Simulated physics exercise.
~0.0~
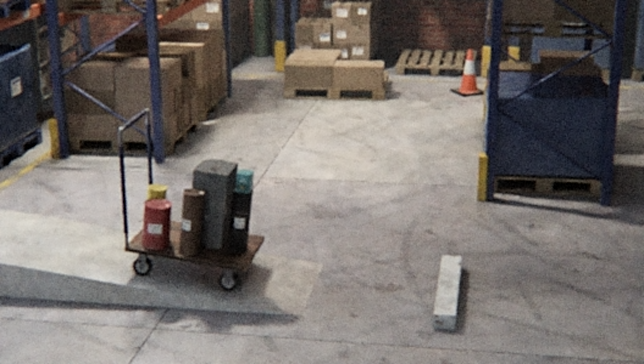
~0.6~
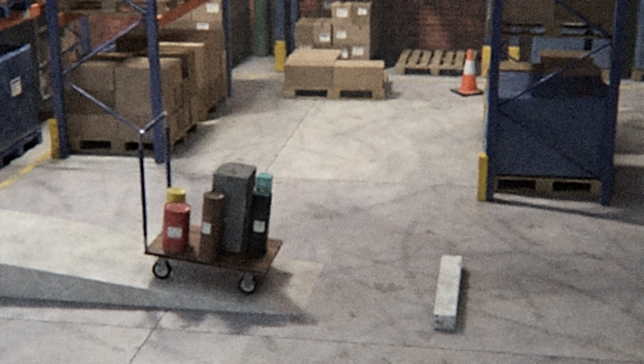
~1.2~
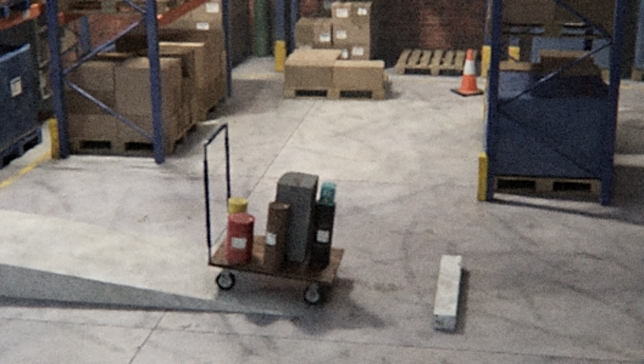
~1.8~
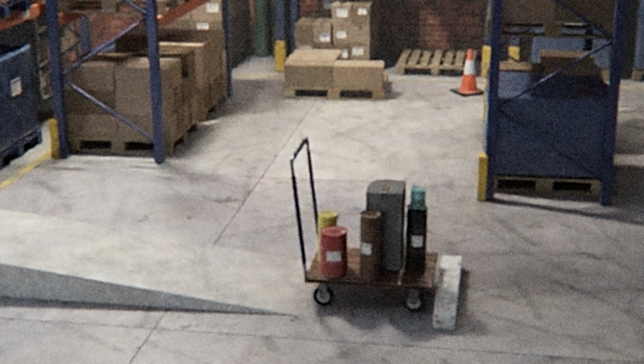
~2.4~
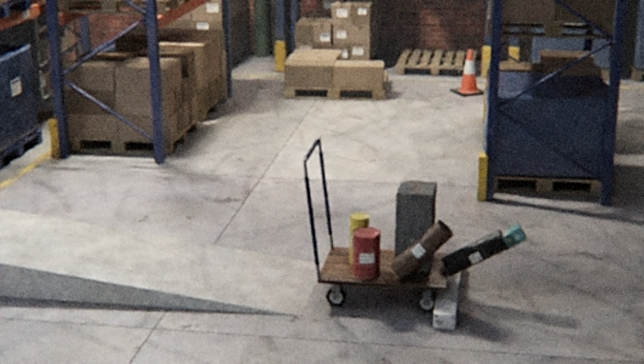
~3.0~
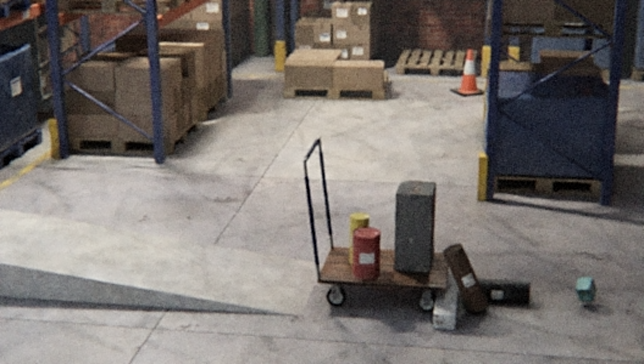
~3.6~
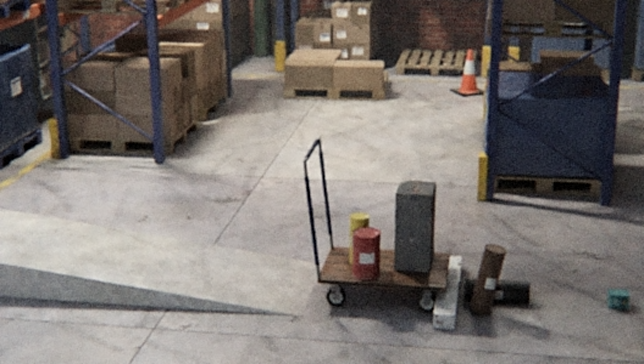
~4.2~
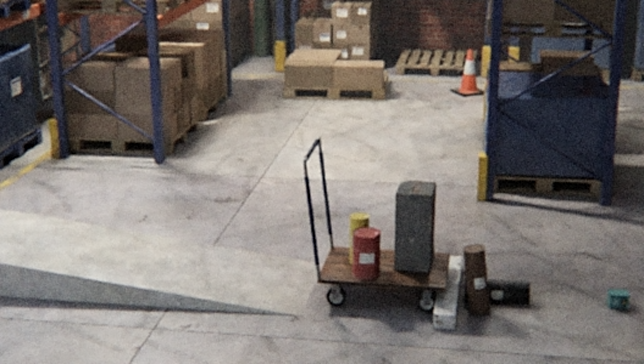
The video shows a loaded trolley rolling right across a warehouse floor and stopping against a pale kerb, where the brown canister, black canister and turquoise box topple off beyond it, while the red canister, yellow canister and tall grey box remain standing on the deck.
